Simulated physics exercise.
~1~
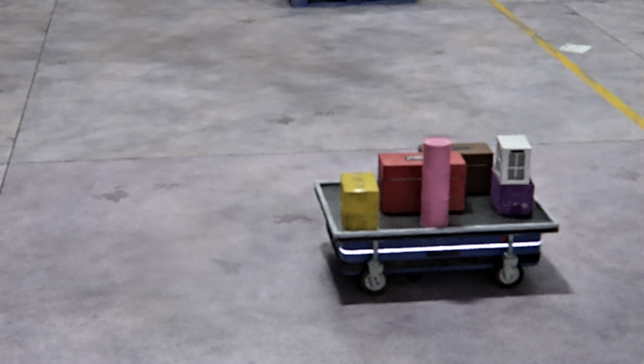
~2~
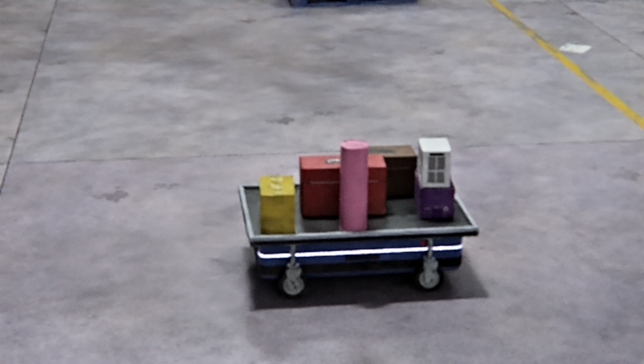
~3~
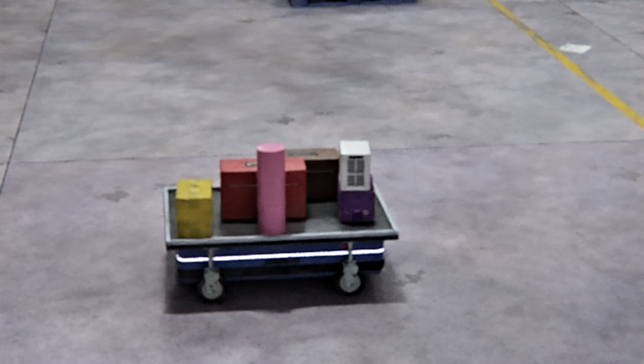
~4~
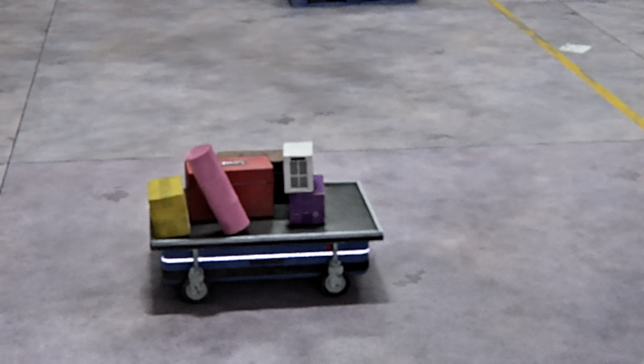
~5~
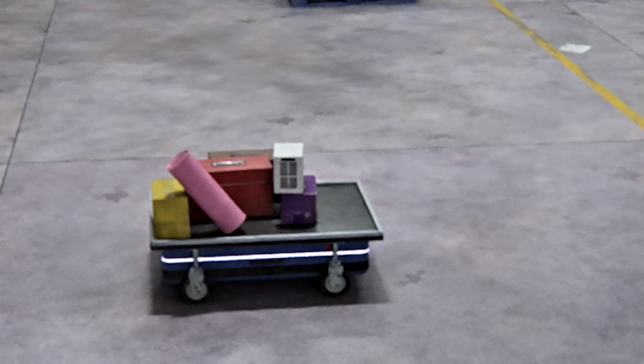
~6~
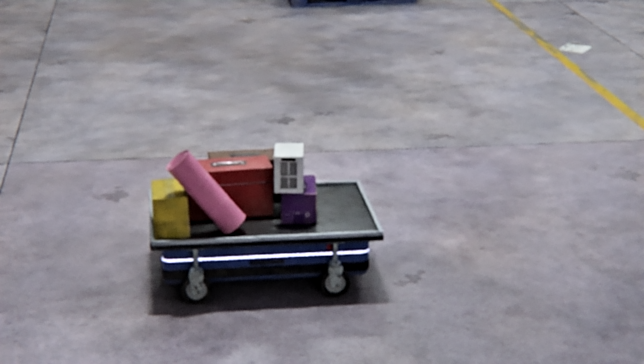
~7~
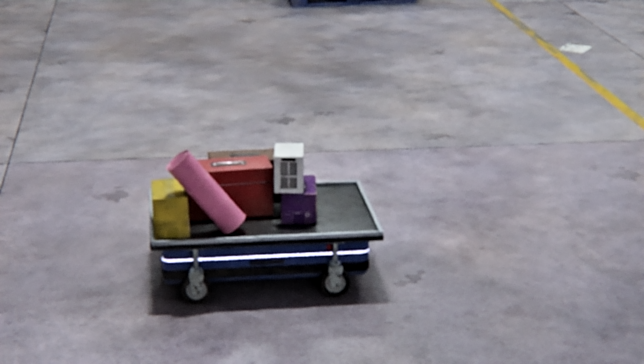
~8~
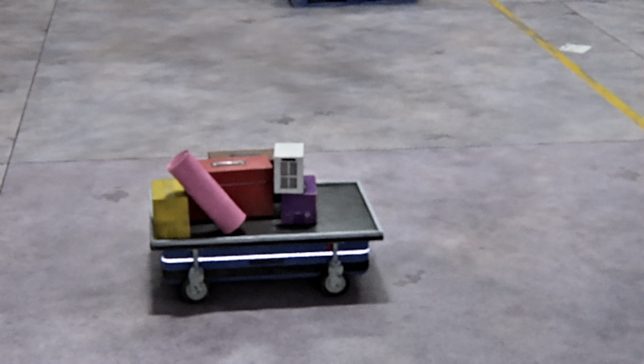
The clip opens on a low wheeled cart on a concrete floor, carrying a yellow box, a red toolbox, an upright pink canister, a brown toolbox and a white crate above a purple parcel. The cart rolls steadily to the left with its load standing. It then comes to a halt, and the load shifts left across the deck as the pink canister tips toward the yellow box. The white crate, purple parcel and brown toolbox slide a little further left, leaving the right side of the deck bare. Everything ends still, with the canister leaning to the left.
